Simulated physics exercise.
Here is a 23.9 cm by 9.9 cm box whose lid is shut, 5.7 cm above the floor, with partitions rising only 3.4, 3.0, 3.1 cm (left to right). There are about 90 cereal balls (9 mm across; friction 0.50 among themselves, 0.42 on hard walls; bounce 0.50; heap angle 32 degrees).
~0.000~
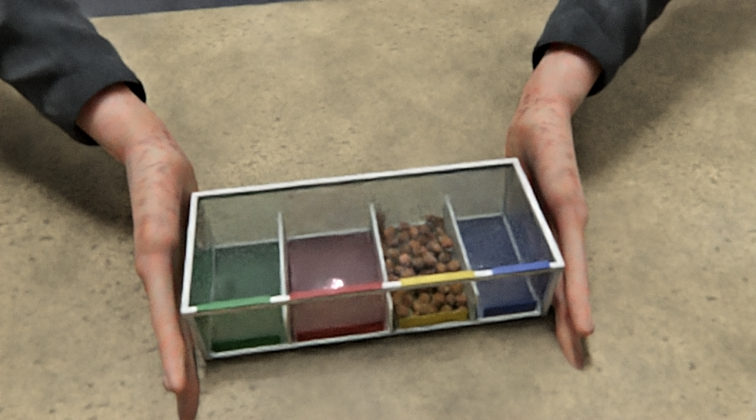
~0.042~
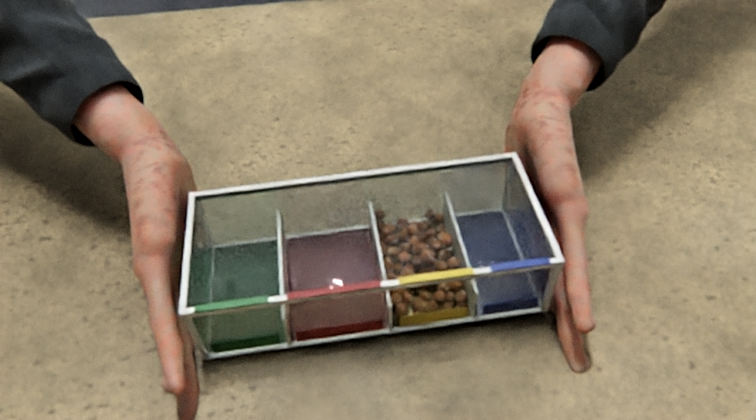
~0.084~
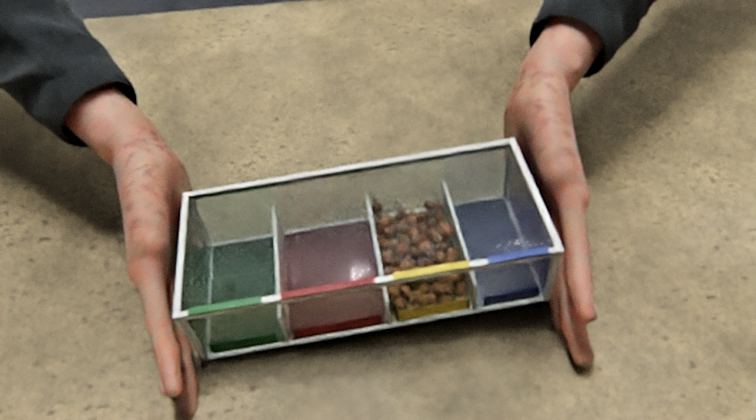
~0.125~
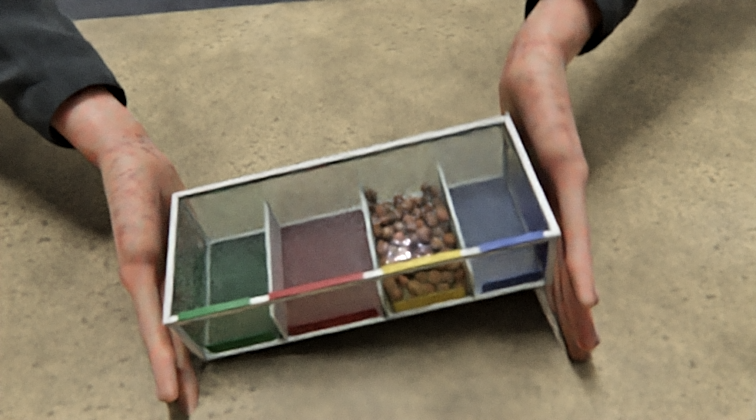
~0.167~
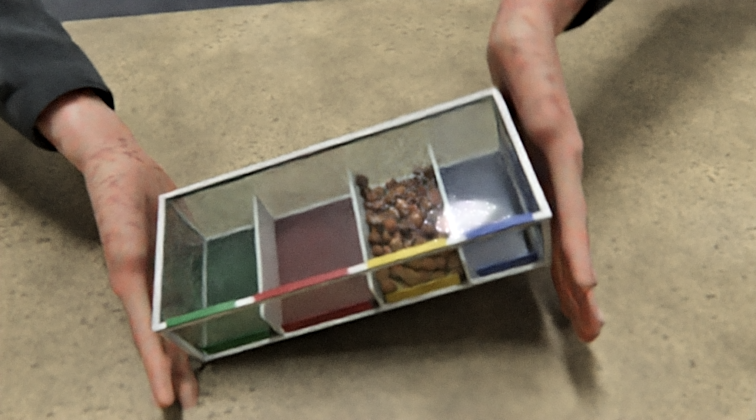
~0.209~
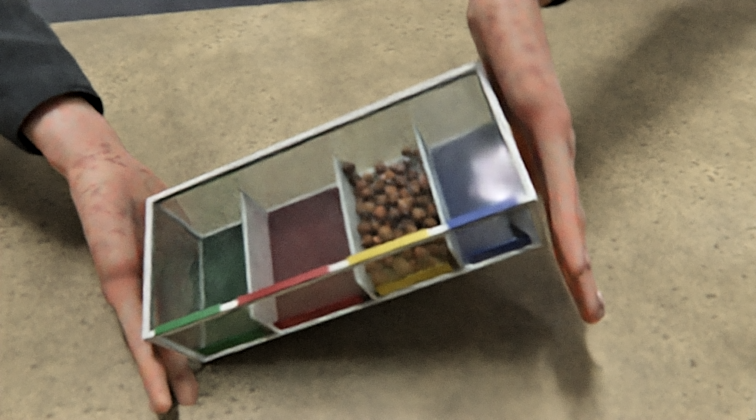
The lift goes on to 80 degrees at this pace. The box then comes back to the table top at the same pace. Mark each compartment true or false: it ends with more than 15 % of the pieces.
Red: True, blue: False, green: True, yellow: True.
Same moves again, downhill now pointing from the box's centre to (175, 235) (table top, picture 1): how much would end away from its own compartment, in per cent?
Roughly 60 percent of them.
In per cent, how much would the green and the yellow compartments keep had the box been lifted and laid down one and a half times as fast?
Green 35 %; yellow 25 %.
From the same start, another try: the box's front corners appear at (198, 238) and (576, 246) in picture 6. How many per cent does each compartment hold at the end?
Per cent at the end: Red 0; blue 5; green 0; yellow 95.
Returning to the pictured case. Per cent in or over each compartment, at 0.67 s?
Red 20 %, blue 0 %, green 0 %, yellow 80 %.
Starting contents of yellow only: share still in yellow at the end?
Around 40 %.
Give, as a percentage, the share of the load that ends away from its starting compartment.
Estimate: Some 55 %.
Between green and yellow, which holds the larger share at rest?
Answer: Yellow.
Then, at 0.67 s, tilt 78 degrees; red 20 %, yellow 80 %.
After 0.98 s, tilt 31 degrees; red 35 %, green 20 %, yellow 45 %.
Then, at 1.38 s, tilt 0 degrees; red 35 %, green 20 %, yellow 45 %.
At rest (1.9 s), red 35 %, blue 0 %, green 20 %, yellow 45 %.
